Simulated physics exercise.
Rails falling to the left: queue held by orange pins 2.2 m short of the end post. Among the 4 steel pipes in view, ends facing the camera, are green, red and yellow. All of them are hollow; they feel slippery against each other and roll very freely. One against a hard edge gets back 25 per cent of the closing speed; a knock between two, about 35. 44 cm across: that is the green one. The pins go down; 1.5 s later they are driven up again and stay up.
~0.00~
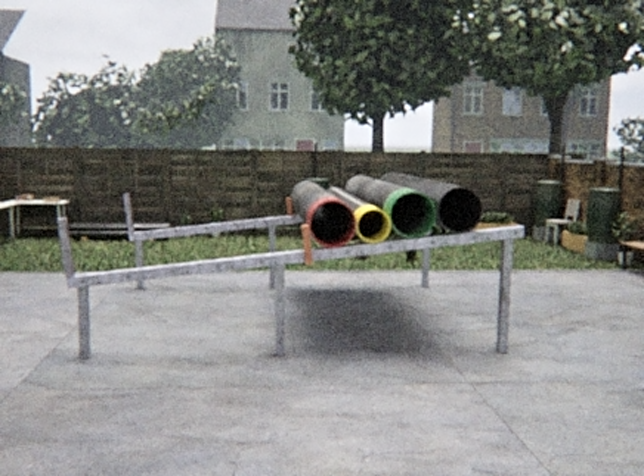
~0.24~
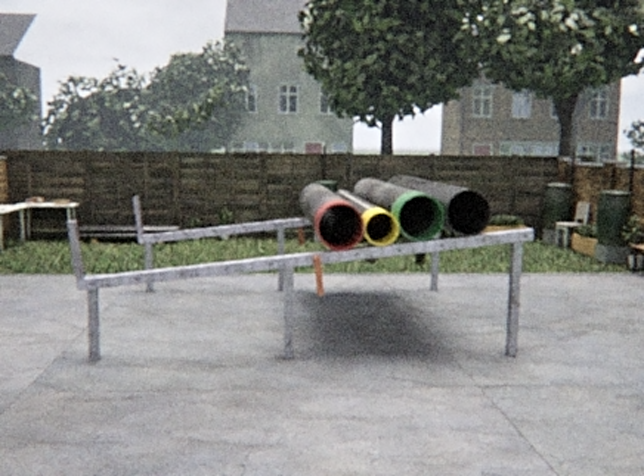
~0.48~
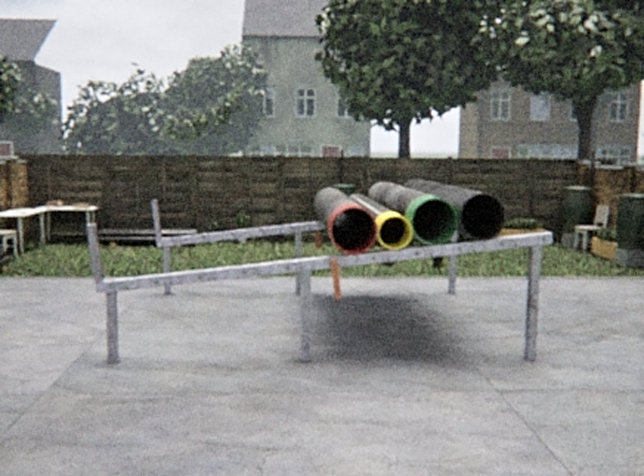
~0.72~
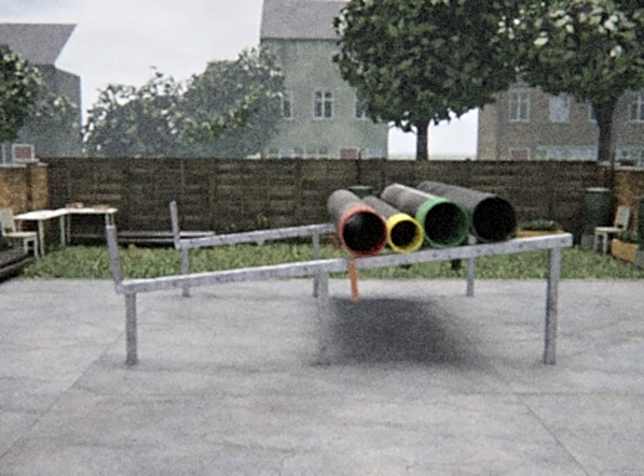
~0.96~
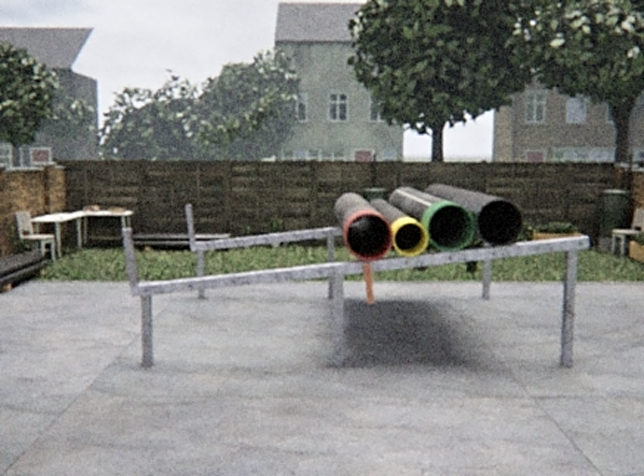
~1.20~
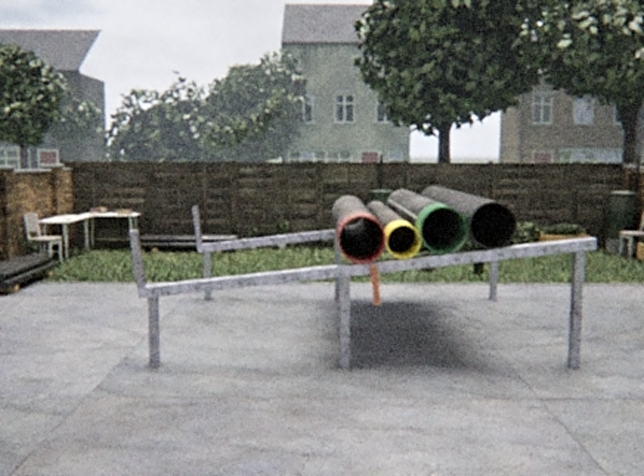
Four hollow steel pipes lie side by side on a gently sloping metal rack in a paved yard, seen from the front with a fence, trees and houses behind. Their open ends face the camera, rimmed red, yellow and green from the left, with a plain dark one at the right. Orange pins drop, then the pipes roll slowly a short way left down the rails as the camera turns left.
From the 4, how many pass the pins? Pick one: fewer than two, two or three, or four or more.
Two or three.
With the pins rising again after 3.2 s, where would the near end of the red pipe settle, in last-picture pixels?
Near pixel (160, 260).
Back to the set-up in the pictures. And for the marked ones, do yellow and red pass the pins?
Yellow makes it out, red makes it out.
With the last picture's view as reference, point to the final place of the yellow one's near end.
It comes to rest around (205, 263).
After 1.4 s, green is on the rails, 55 cm above the pins, rolling left; red is on the rails, 20 cm below the pins, rolling left; yellow is on the rails, 15 cm above the pins, rolling left; 1 through so far.
After 1.5 s, green is on the rails, 50 cm above the pins, rolling left; red is on the rails, 30 cm below the pins, rolling left; yellow is on the rails, 10 cm above the pins, rolling left; 1 through so far.
After 1.6 s, green is on the rails, 40 cm above the pins, rolling left; red is on the rails, 35 cm below the pins, rolling left; yellow is on the rails, 5 cm above the pins, rolling left; 1 through so far.
After 1.8 s, green is on the rails, 30 cm above the pins, rolling left; red is on the rails, 55 cm below the pins, rolling left; yellow is in the air, 15 cm below the pins, rolling left; 2 through so far.
At rest (3.1 s), green is on the rails, 25 cm above the pins; red is on the rails, 190 cm below the pins; yellow is on the rails, 150 cm below the pins; 2 through so far.
